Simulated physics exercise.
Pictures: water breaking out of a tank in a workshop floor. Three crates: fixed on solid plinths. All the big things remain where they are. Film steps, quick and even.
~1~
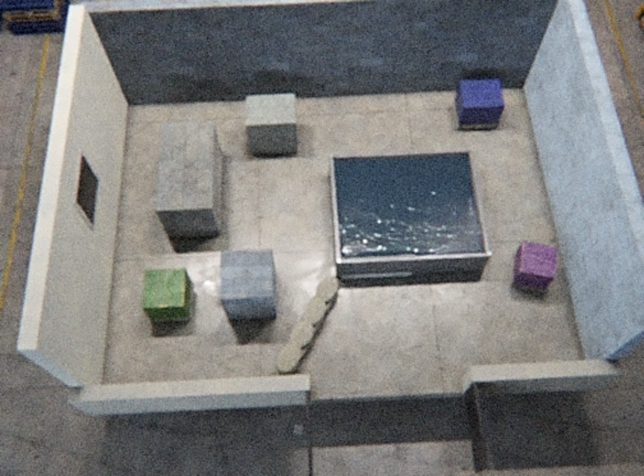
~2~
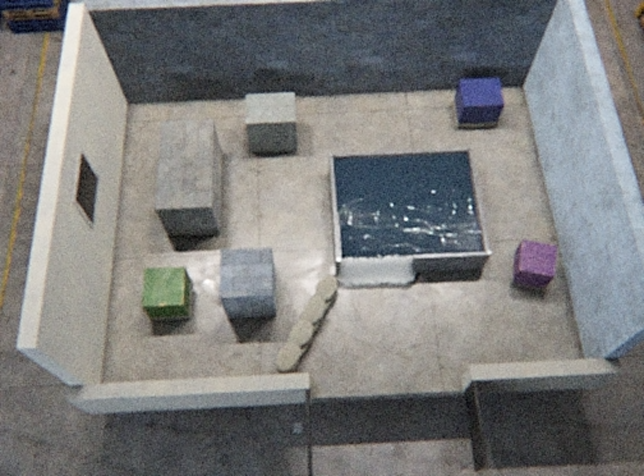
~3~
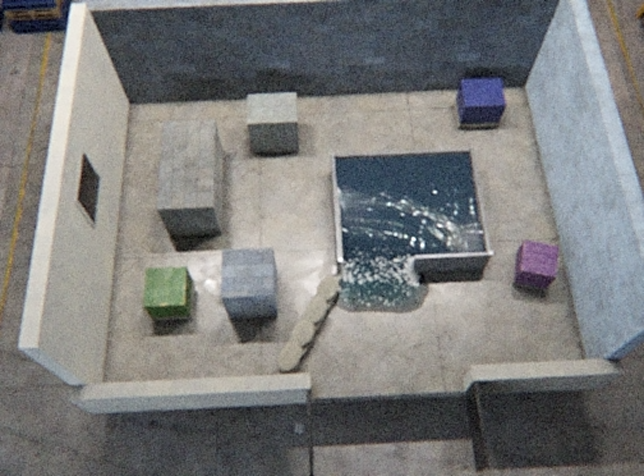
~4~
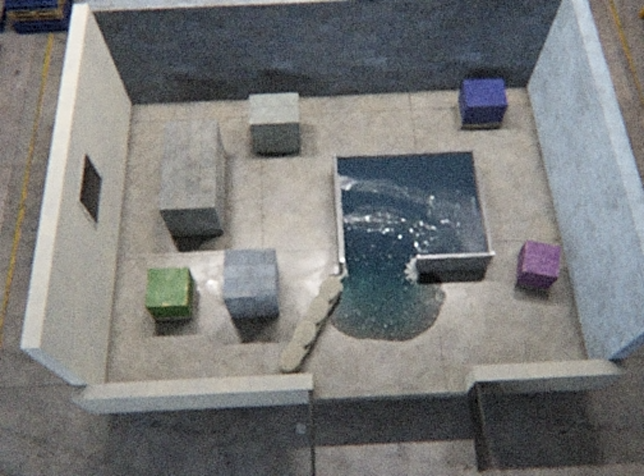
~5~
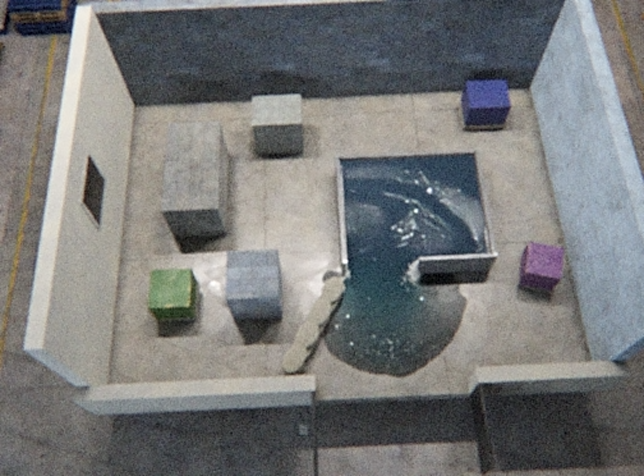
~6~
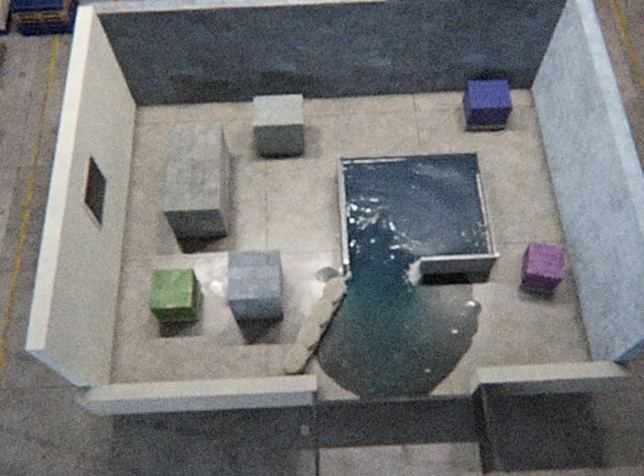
Water in a dark tank pours out through a front gap and spreads across the floor.
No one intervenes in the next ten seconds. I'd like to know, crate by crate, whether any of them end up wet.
The blue crate avoids any dampness from the water; the green crate avoids any dampness from the water; the purple crate avoids any dampness from the water.
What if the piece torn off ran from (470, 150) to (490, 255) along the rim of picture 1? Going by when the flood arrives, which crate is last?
My answer: The one in green.
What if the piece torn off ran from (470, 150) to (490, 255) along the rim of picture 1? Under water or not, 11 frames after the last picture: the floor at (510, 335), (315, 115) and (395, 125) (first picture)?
Well, the first one's sodden, the second's left untouched, and the third's left untouched.
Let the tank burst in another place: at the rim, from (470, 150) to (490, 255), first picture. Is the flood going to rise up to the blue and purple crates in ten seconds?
As I see it, the blue one gets reached, and the purple one gets reached.
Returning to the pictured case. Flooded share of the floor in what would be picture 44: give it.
My best guess is some 25 %.
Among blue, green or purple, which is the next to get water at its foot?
I'd go with the green one.
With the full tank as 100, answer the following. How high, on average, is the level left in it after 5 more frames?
About 74 per cent.
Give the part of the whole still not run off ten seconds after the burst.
That comes to around 32 in a hundred.
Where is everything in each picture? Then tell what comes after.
In the first frame, still water in the tank at (407, 206).
In the second frame, water pours out at (375, 266) and has run to (413, 277).
In the third frame, water pours out at (376, 267) and has run to (417, 300).
In the fourth frame, the front is at (422, 326), out from the gap at (378, 268).
In the fifth frame, the front is at (405, 370), out from the gap at (381, 270).
In the sixth frame, water pours out at (382, 269) and has run to a hidden place.
A moment on, water covers 15 % of the floor; the blue crate not reached, the green crate not reached, the purple crate not reached.
Next, water covers 15 % of the floor; the blue crate not reached, the green crate not reached, the purple crate not reached.
Then, water covers 25 % of the floor; the blue crate not reached, the green crate water round its plinth, the purple crate not reached.
Later, water covers 25 % of the floor; the blue crate not reached, the green crate water round its plinth, the purple crate water round its plinth.
In the end, water covers 30 % of the floor; the blue crate stayed above the water, the green crate stayed above the water, the purple crate stayed above the water.
